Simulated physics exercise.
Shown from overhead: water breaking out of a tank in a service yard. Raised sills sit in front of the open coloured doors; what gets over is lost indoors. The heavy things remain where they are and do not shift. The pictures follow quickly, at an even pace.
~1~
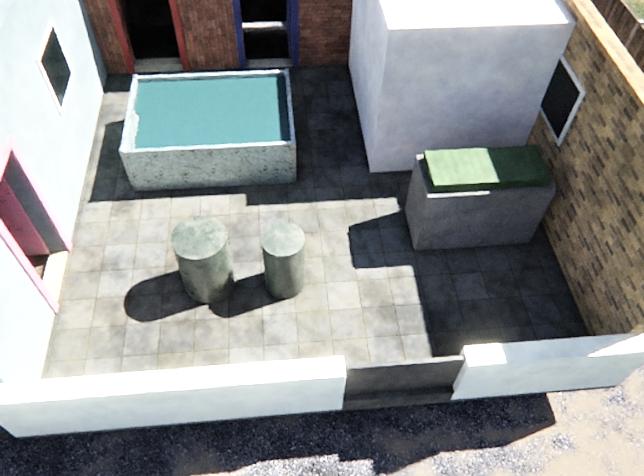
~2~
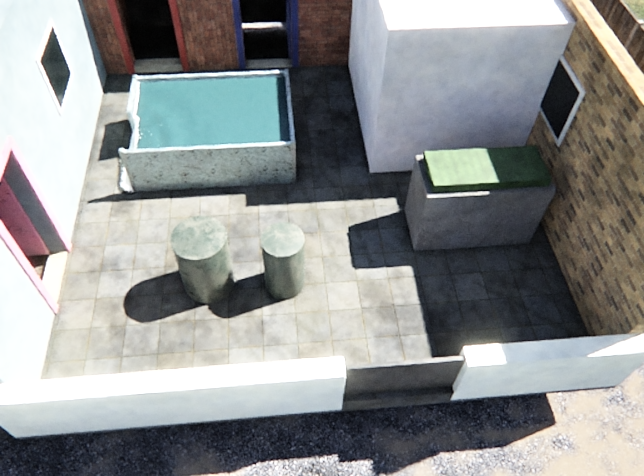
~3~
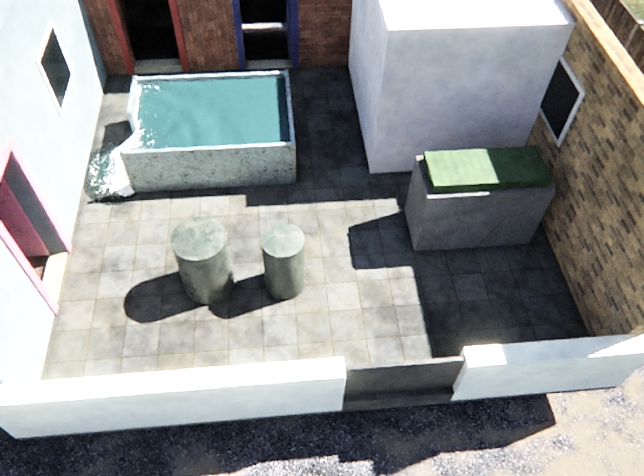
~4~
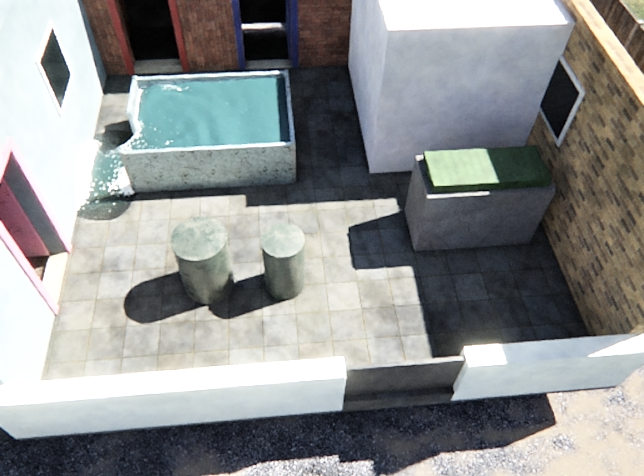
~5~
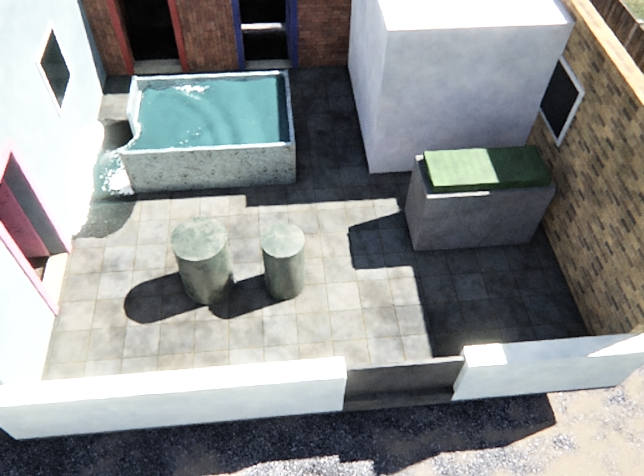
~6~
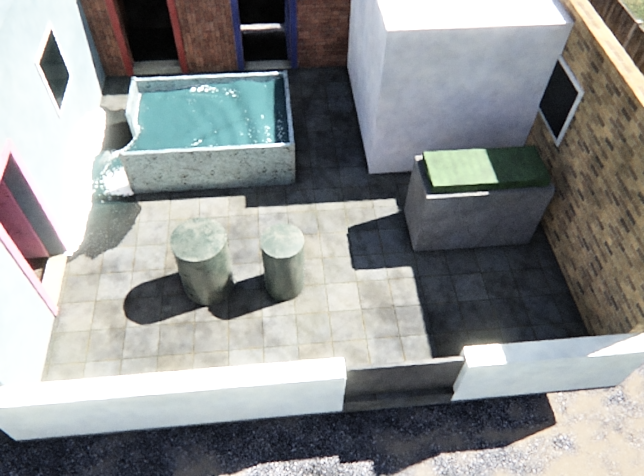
Water broke out of the left end of an open tank in a paved yard, splashed against the pale wall beside it, then spread forward across the paving toward the pink-framed doorway.
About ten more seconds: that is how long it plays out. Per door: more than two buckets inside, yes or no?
Per door - red door: Yes, pink door: Yes, blue door: Yes.
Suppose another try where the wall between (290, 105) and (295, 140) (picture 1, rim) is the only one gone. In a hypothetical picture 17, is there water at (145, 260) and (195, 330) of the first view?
Well, the first place would be still bare and the second one still bare.
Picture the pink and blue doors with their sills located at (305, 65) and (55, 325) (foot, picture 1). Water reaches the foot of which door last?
Answer: The door marked pink.
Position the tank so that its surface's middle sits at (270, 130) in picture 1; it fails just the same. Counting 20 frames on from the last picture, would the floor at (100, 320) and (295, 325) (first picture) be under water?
I'd say watered for the first and watered for the second.
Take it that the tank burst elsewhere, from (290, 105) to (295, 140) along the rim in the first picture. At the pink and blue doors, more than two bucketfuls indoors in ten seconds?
Pink: Beyond the mark, blue: Beyond the mark.
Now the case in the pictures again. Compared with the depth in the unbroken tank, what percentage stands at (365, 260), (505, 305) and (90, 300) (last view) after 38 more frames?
In order: 4, 4, 6 %.
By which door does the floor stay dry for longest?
Answer: The blue one.
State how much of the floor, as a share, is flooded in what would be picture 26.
Estimated share: About 55 %.
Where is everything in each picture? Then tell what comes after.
The first picture shows the open tank at (211, 112) is whole and still.
In the second picture, the front is at a hidden place, out from the gap at (137, 159).
In the third picture, water pours out at (137, 160) and has run to (89, 160).
In the fourth picture, the front is at (94, 138), out from the gap at (137, 161).
In the fifth picture, water pours out at (137, 161) and has run to (73, 236).
In the sixth picture, water pours out at (136, 161) and has run to (68, 256).
A moment on, water covers 20 % of the floor; the red door wet at the sill, nothing in, the pink door wet at the sill, nothing in, the blue door not reached.
Next, water covers 35 % of the floor; the red door over two buckets in, the pink door under two buckets in, the blue door wet at the sill, nothing in.
Then, water covers 55 % of the floor; the red door far over two buckets in, the pink door over two buckets in, the blue door wet at the sill, nothing in.
Later, water covers 90 % of the floor; the red door far over two buckets in, the pink door over two buckets in, the blue door under two buckets in.
In the end, water covers 100 % of the floor; the red door far over two buckets in, the pink door over two buckets in, the blue door over two buckets in.
